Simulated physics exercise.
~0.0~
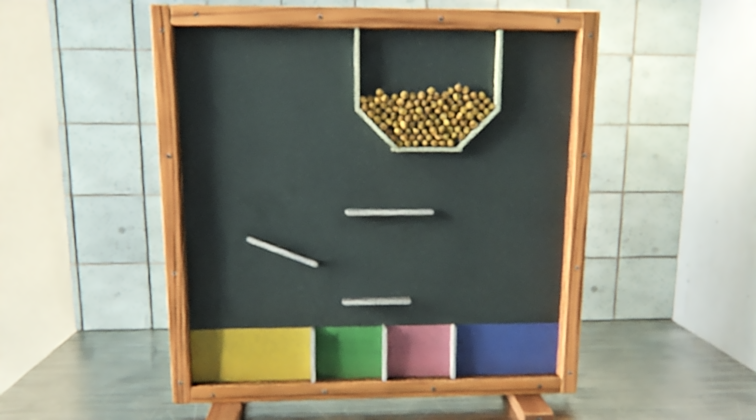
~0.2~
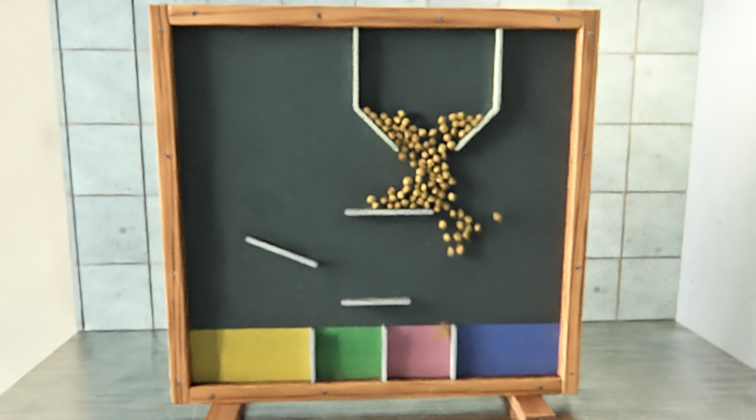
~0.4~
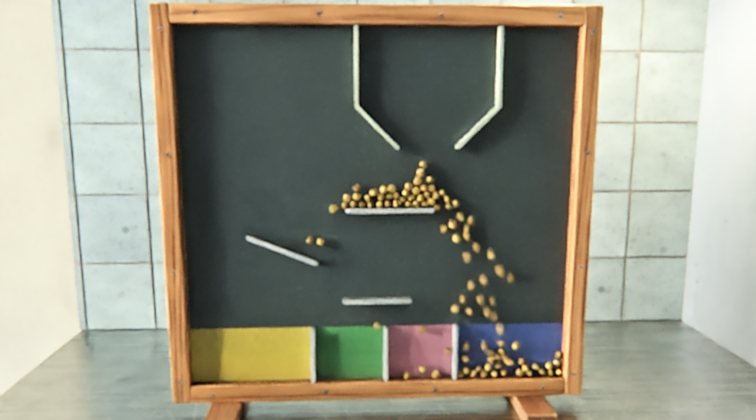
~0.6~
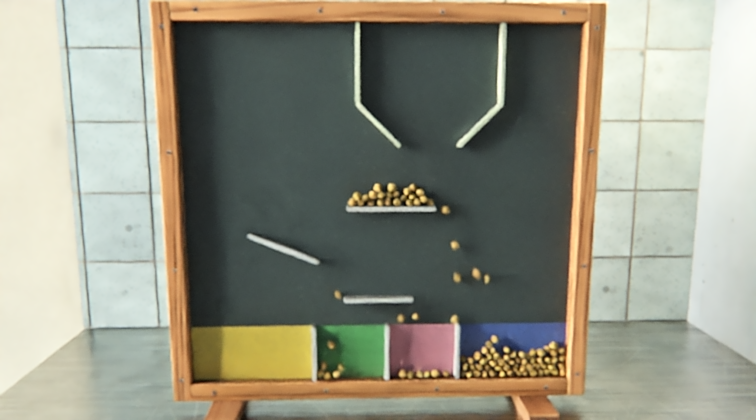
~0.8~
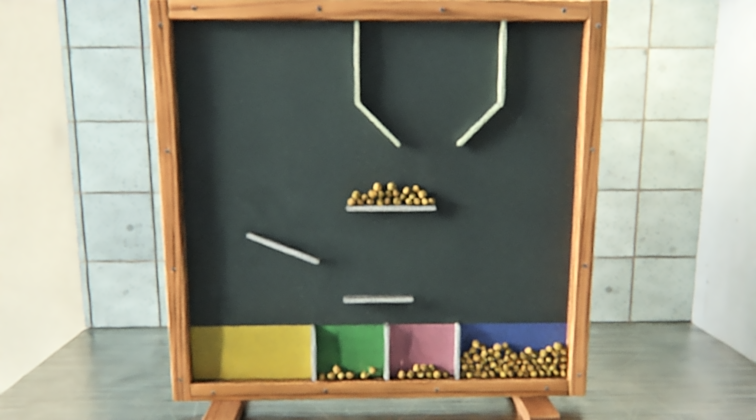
Dried chickpeas pour from the hopper over ledges and settle mostly in the blue bin.
